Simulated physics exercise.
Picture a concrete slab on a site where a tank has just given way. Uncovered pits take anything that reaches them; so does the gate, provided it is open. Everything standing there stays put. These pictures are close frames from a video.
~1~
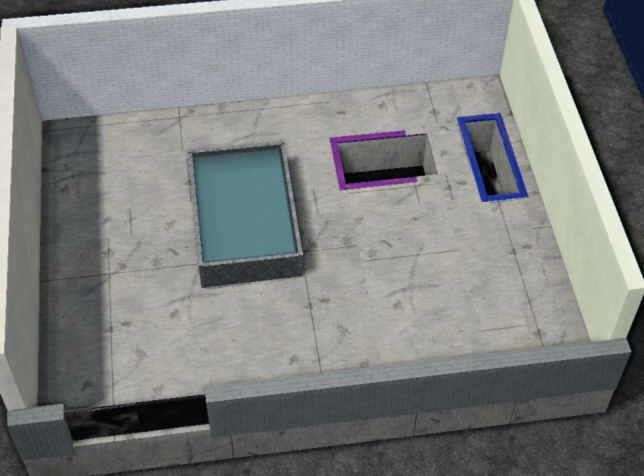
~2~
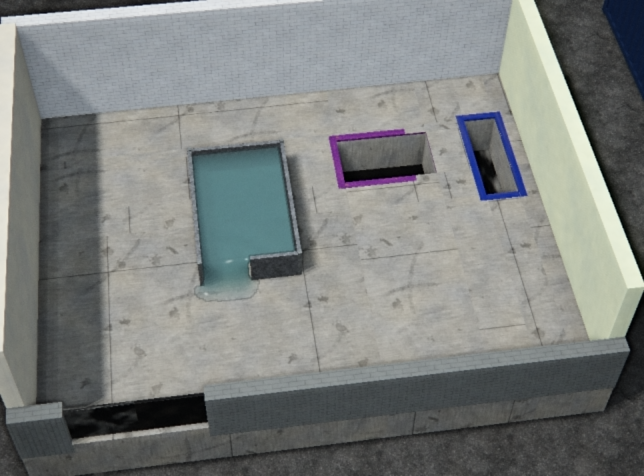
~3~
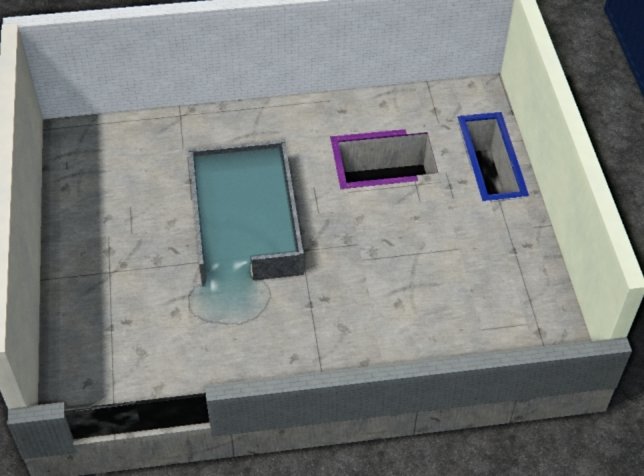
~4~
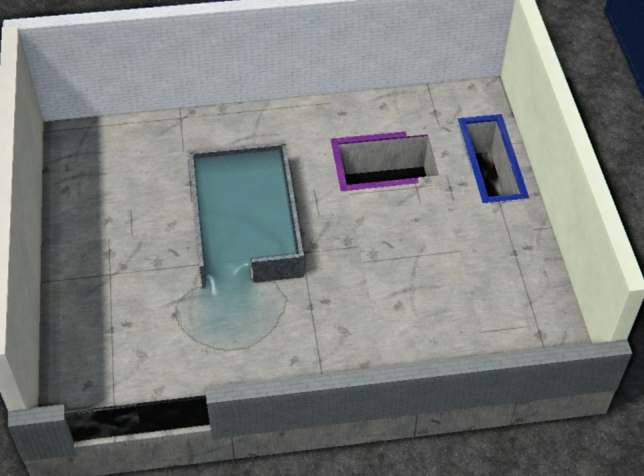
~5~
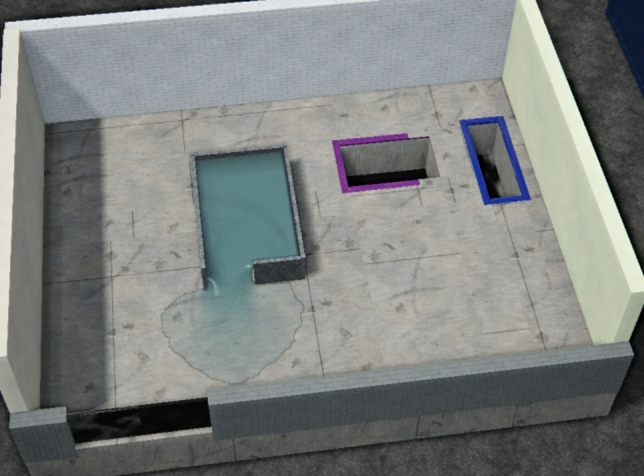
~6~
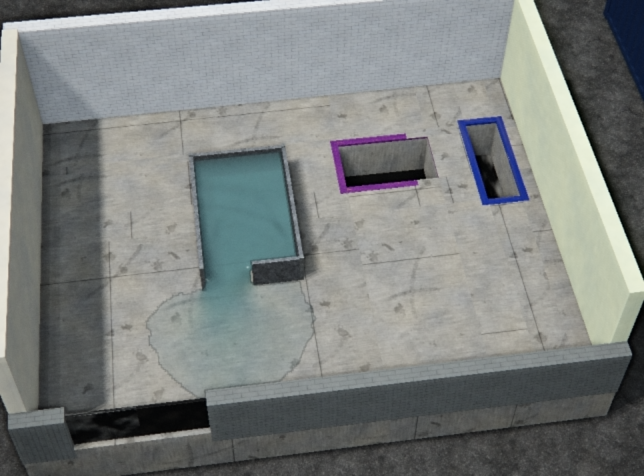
Water poured through a gap in the front of a rectangular tank, spreading across the concrete floor in a widening, rounded puddle toward the low front wall, while the purple- and blue-edged openings stayed unchanged.
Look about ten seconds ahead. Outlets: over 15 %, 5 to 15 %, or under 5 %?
At the end, the gate takes in a trifling amount - short of five per cent, the purple pit takes in a trifling amount - short of five per cent, the blue pit takes in a trifling amount - short of five per cent.
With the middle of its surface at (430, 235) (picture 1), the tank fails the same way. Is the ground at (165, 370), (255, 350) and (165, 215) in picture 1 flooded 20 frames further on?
Going through the three spots, I'd say swamped, swamped, high and dry.
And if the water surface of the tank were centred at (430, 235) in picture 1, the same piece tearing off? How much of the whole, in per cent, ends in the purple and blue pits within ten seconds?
Approximate tally in per cent: Purple pit 0, blue pit 12.
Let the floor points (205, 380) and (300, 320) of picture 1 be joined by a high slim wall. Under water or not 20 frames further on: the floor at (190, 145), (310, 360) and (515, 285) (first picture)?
The first location is not reached, the second is not reached, and the third is not reached.
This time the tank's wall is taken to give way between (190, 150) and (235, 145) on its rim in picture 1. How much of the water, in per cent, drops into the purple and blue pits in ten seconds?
The purple pit takes 10 per cent and the blue pit 8 per cent.
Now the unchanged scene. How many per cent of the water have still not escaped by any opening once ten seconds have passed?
Roughly 98 out of every hundred parts.
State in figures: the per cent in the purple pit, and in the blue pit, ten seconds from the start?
The first holds 0 per cent and the second 2 per cent.
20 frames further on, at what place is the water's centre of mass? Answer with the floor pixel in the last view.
Somewhere near (224, 295).
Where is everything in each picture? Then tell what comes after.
In the first picture, still water in the tank at (244, 204).
In the second picture, the front is at (202, 295), out from the gap at (227, 273).
In the third picture, the front is at (210, 317), out from the gap at (229, 275).
In the fourth picture, the front is at (225, 345), out from the gap at (229, 277).
In the fifth picture, water pours out at (231, 279) and has run to (230, 378).
In the sixth picture, water pours out at (229, 279) and has run to a hidden place.
A moment on, water covers 15 % of the floor; the gate 0 %, the purple pit 0 %, the blue pit 0 %.
Next, water covers 20 % of the floor; the gate 0 %, the purple pit 0 %, the blue pit 0 %.
Then, water covers 30 % of the floor; the gate 0 %, the purple pit 0 %, the blue pit 0 %.
Later, water covers 55 % of the floor; the gate 0 %, the purple pit 0 %, the blue pit 0 %.
In the end, water covers 75 % of the floor; the gate 0 %, the purple pit 1 %, the blue pit 2 %.
